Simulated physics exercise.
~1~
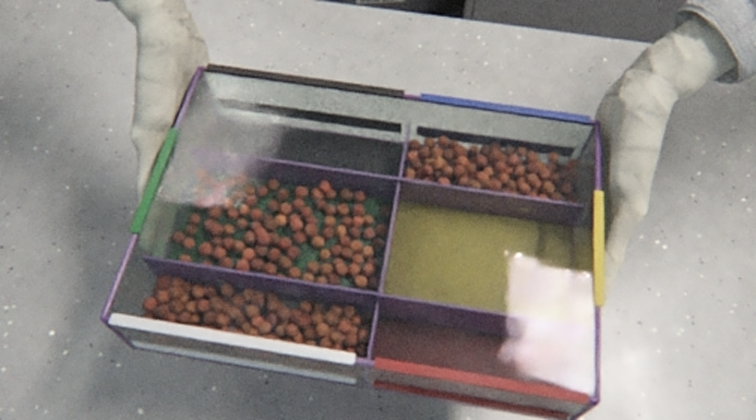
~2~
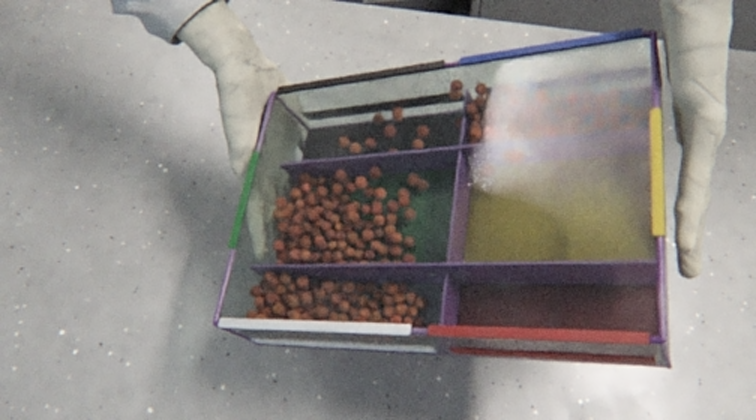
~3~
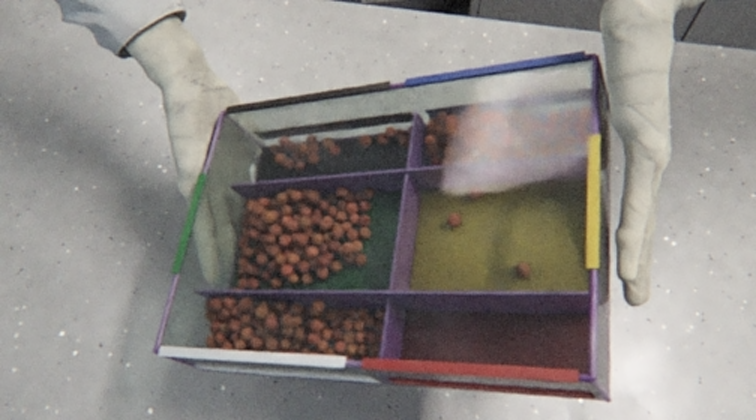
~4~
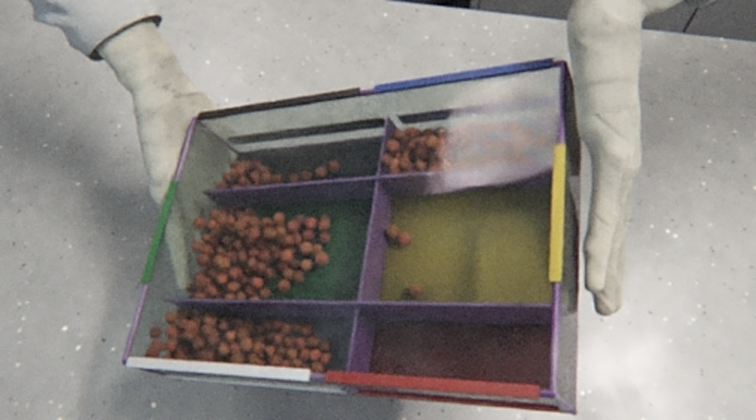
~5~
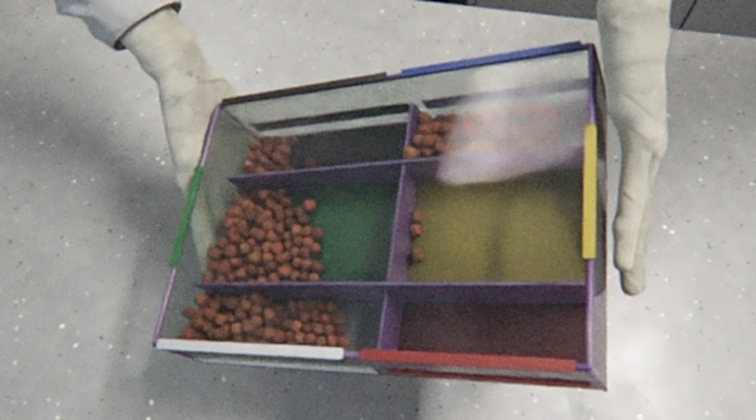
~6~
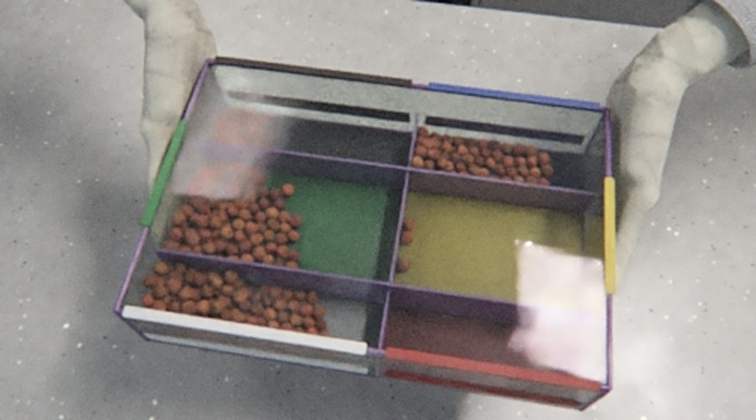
Two pale-gloved hands hold a shallow, clear-lidded box above a speckled grey surface, seen from above at a slight sway. Purple partitions divide it into six compartments, edged black and blue at the back, green at left, yellow at right, and white and red in front. Reddish-brown pellets lie in the blue, green and white sections. The box tilts and moves about, and pellets shift leftward, some appearing in the black section and a few in the yellow. It finally levels, with pellets heaped left in the green and white sections, more in the blue, and red empty.
